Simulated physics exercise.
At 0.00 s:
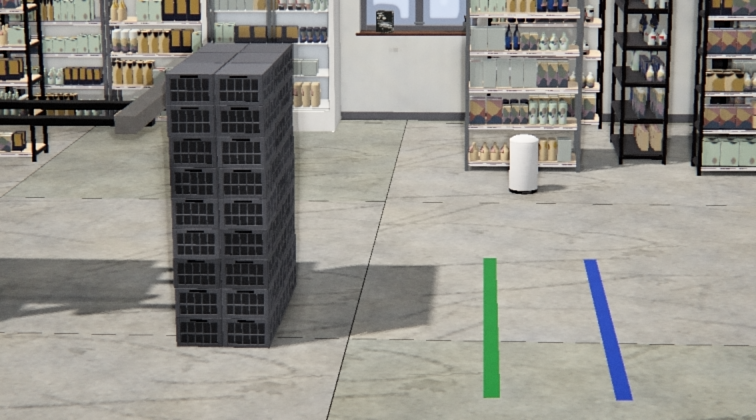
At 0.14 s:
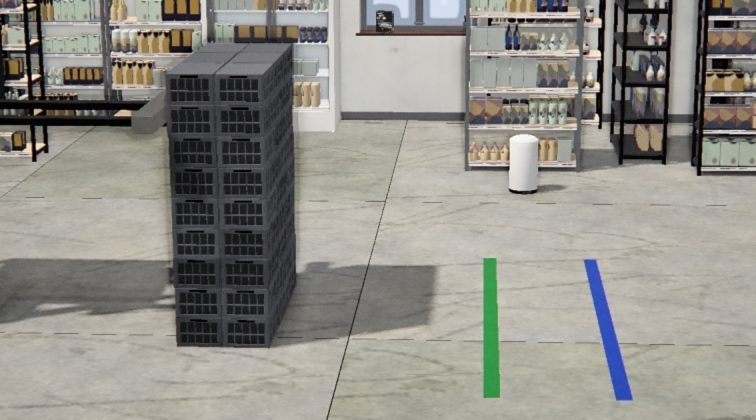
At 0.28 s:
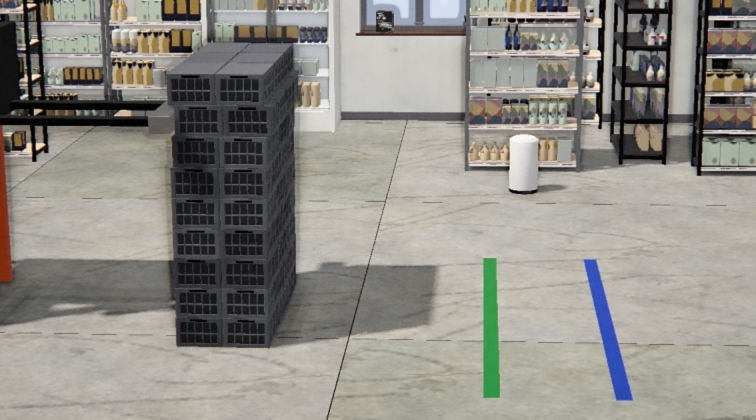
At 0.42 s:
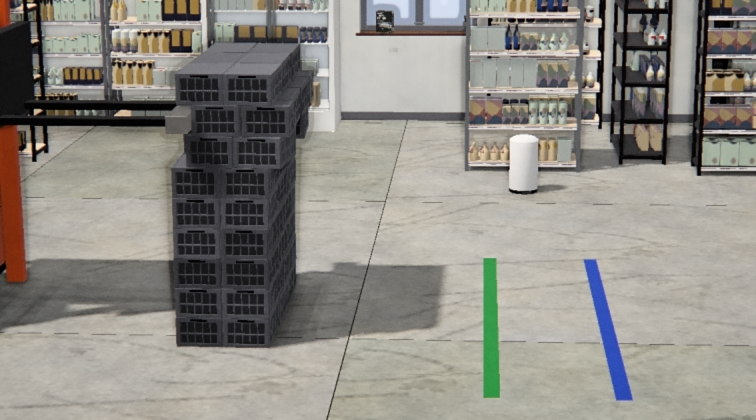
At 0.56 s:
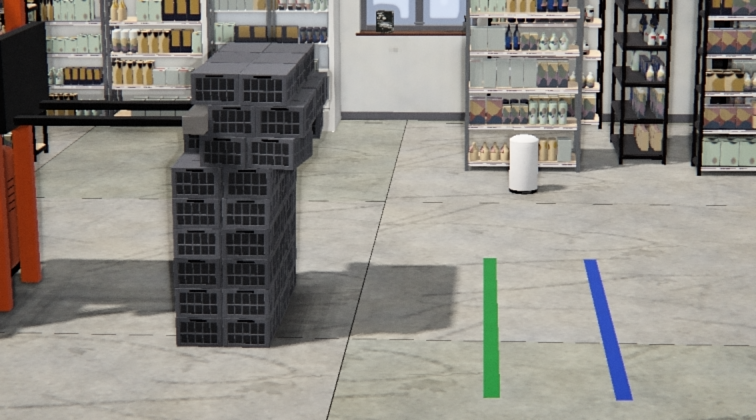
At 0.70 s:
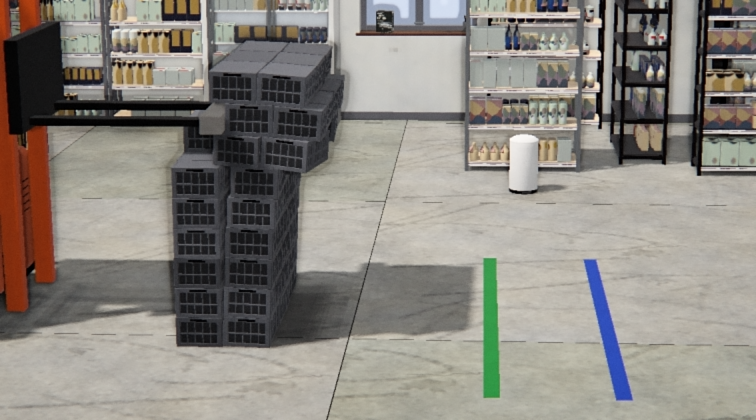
A tall stack of dark crates stands still until a beam pushes its upper layers right.
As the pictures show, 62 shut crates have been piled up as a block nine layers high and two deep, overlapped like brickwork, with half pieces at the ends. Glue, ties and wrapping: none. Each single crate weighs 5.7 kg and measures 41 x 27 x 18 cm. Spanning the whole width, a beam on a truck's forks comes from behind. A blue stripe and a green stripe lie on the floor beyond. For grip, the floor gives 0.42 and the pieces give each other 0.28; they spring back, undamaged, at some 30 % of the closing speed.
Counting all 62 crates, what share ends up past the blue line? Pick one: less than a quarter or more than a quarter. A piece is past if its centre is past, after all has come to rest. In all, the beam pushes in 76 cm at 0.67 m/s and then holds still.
Under a quarter.
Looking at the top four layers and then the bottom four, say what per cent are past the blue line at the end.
I'd put the top at 30 per cent and the bottom at 0 per cent.
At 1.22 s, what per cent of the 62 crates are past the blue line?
0 %.
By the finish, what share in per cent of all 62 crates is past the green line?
I'd put it at around 25 per cent of them.
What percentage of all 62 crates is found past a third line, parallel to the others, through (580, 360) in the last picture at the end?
Estimate: About 15 percent.
By 1.22 s, none of the 62 crates past the blue line, 38 disturbed.
By 1.84 s, 2 of the 62 crates past the blue line.
When it is over (3.5 s), 8 of the 62 crates past the blue line. That is 13 per cent.
